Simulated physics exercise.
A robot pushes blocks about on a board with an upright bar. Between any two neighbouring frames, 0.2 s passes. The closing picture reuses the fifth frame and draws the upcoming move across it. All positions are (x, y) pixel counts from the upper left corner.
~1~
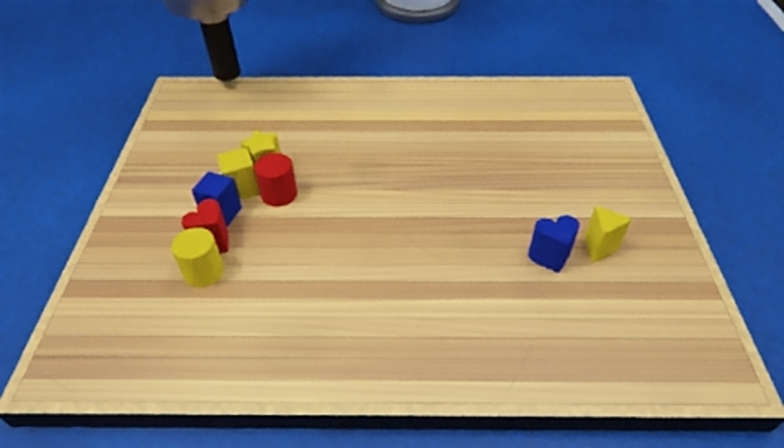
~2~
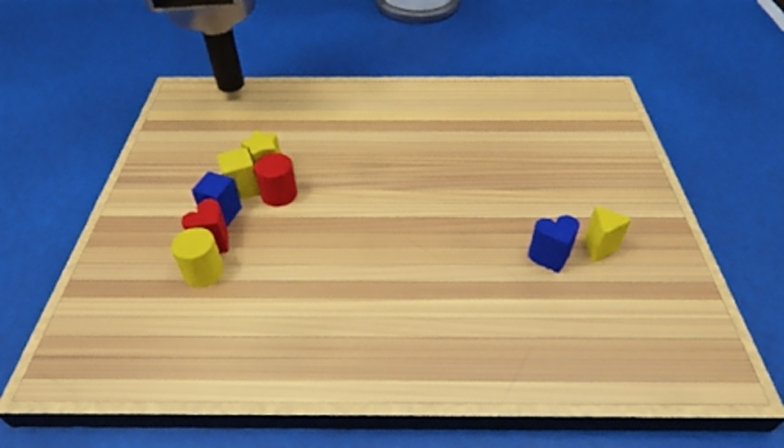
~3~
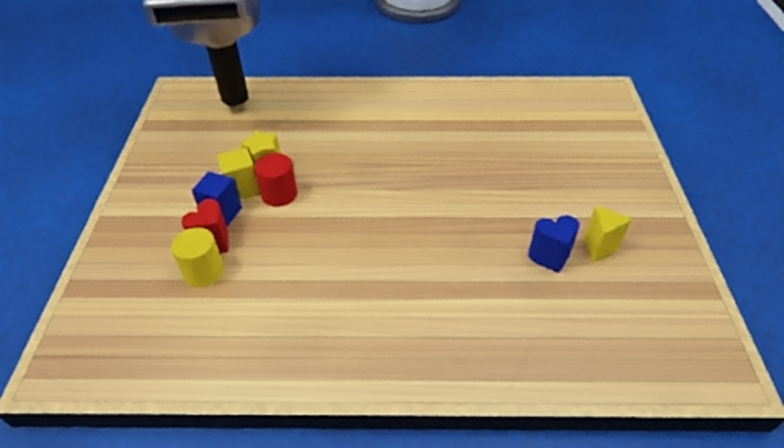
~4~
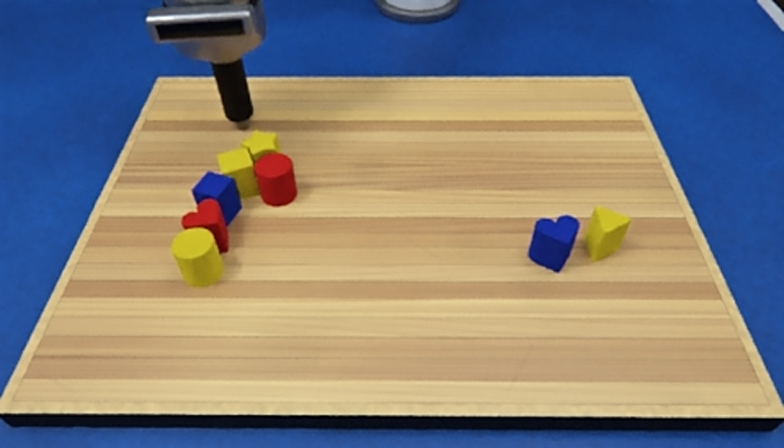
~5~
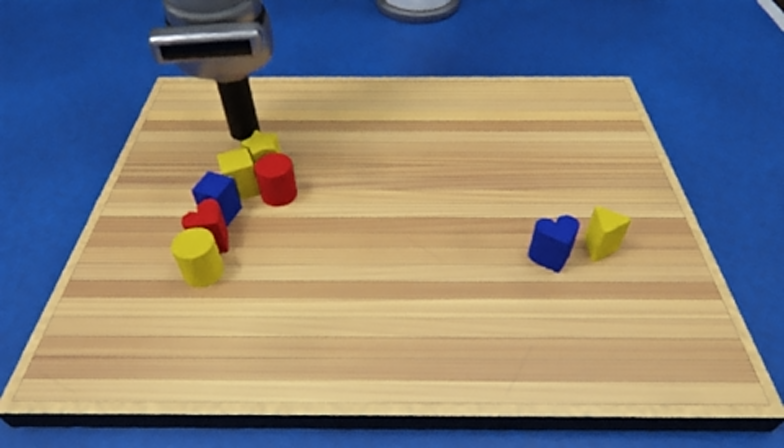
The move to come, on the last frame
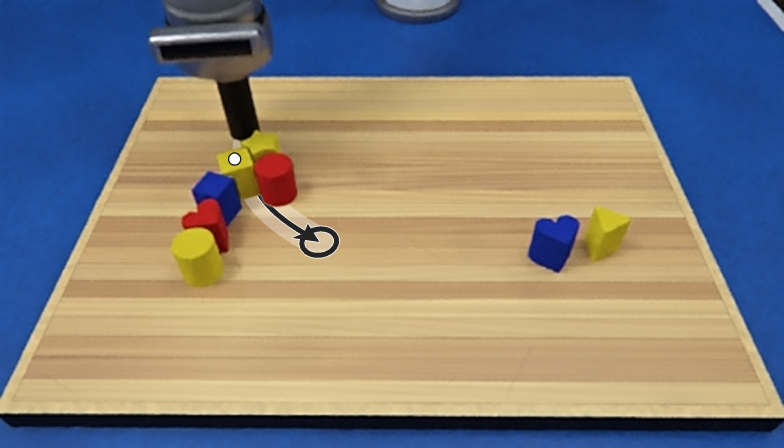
A robot arm with a dark upright bar moved gradually down the upper left of a wooden board toward a cluster of yellow, red and blue blocks, while all the blocks stayed still.
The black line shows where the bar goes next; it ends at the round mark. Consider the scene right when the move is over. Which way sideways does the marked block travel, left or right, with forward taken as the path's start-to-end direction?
The shift is to the right of that direction.
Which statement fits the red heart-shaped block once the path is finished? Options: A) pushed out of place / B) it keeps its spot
That would be A.
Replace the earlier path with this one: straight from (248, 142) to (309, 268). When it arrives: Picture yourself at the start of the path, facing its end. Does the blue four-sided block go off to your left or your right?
My answer: Right.
Path on the board, from (248, 142) over (252, 178) and (276, 213) to (319, 242); the dot is on the yellow four-sided block.
What follows on the original path. One third of the way, bar at (250, 168); red heart-shaped block at (198, 218); blue four-sided block at (204, 189); yellow four-sided block at (233, 170), turned 35° clockwise; yellow star at (274, 152), turned 25° anticlockwise; red circle at (287, 174).
Two thirds of the way, bar at (274, 203); red heart-shaped block at (179, 229), turned 15° anticlockwise; blue four-sided block at (195, 197), turned 30° clockwise; yellow four-sided block at (233, 192), turned 75° clockwise; yellow star at (286, 159), turned 80° anticlockwise; red circle at (307, 181).
At the end, bar at (318, 231); red heart-shaped block at (179, 229), turned 15° anticlockwise; blue four-sided block at (195, 197), turned 30° clockwise; yellow four-sided block at (233, 192), turned 75° clockwise; yellow star at (286, 159), turned 80° anticlockwise; red circle at (330, 185).
